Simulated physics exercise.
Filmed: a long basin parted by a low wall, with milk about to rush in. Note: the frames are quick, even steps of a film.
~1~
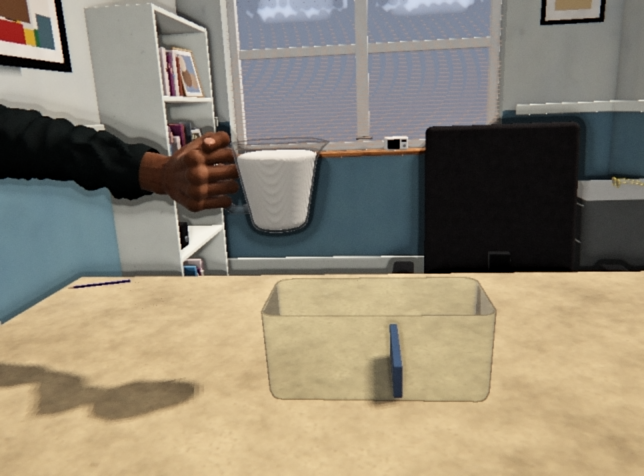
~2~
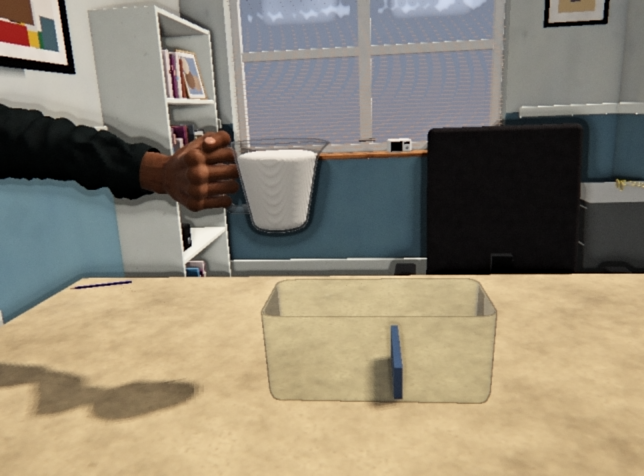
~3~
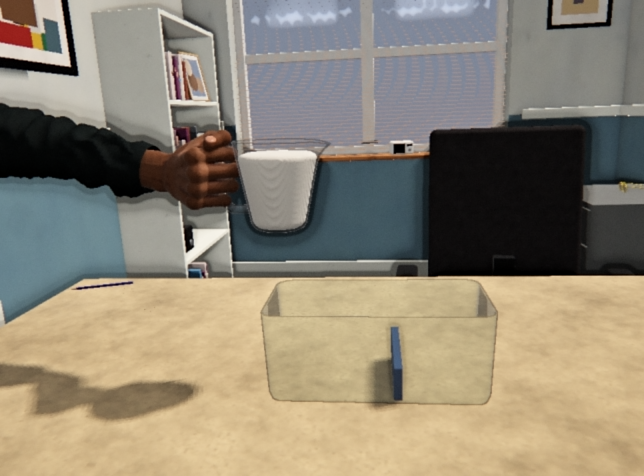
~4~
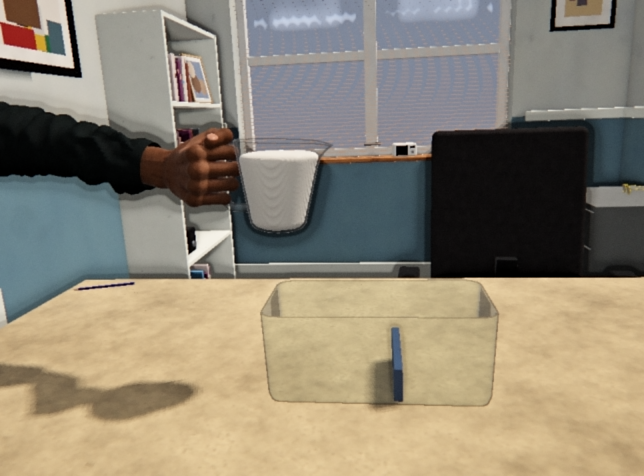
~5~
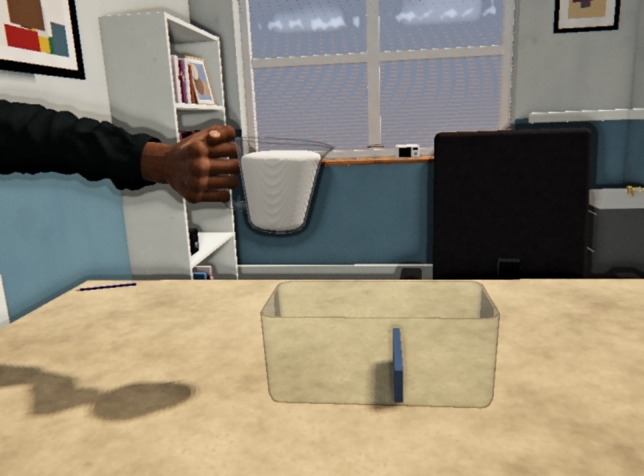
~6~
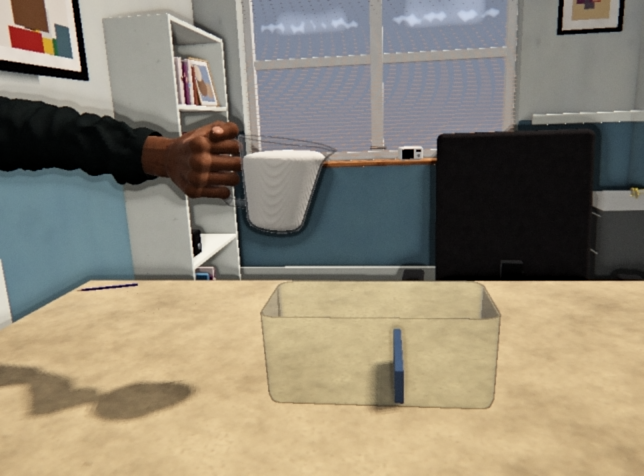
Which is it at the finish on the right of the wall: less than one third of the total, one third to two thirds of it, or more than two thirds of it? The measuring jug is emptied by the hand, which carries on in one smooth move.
At the finish the right of the wall has one third to two thirds of the total.
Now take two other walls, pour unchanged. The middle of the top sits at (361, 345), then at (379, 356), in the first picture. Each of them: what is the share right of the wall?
In turn 95 and 75 in a hundred.
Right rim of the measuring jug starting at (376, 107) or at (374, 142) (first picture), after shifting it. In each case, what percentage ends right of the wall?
It comes out at around 90 percent and then around 95 percent.
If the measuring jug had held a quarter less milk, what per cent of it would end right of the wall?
It works out near 20 percent.
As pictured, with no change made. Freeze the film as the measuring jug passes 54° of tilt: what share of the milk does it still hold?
Close to 80 parts in a hundred remain.
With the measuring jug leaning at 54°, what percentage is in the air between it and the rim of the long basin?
Near 15 parts in a hundred.
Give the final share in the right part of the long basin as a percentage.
Around 45 percent.
A moment on, the measuring jug is tipped part way and 80 per cent is still to pour, 2 is left of the wall and 2 right of it.
Next, the measuring jug is tipped on its side and 30 per cent is still to pour, 16 is left of the wall and 36 right of it.
Then the measuring jug is tipped on its side and 2 per cent is still to pour, 50 is left of the wall and 44 right of it.
Later the measuring jug is tipped on its side and 0 per cent is still to pour, 54 is left of the wall and 45 right of it.
In the end 54 per cent lies left of the wall, 45 right of it and 1 outside.
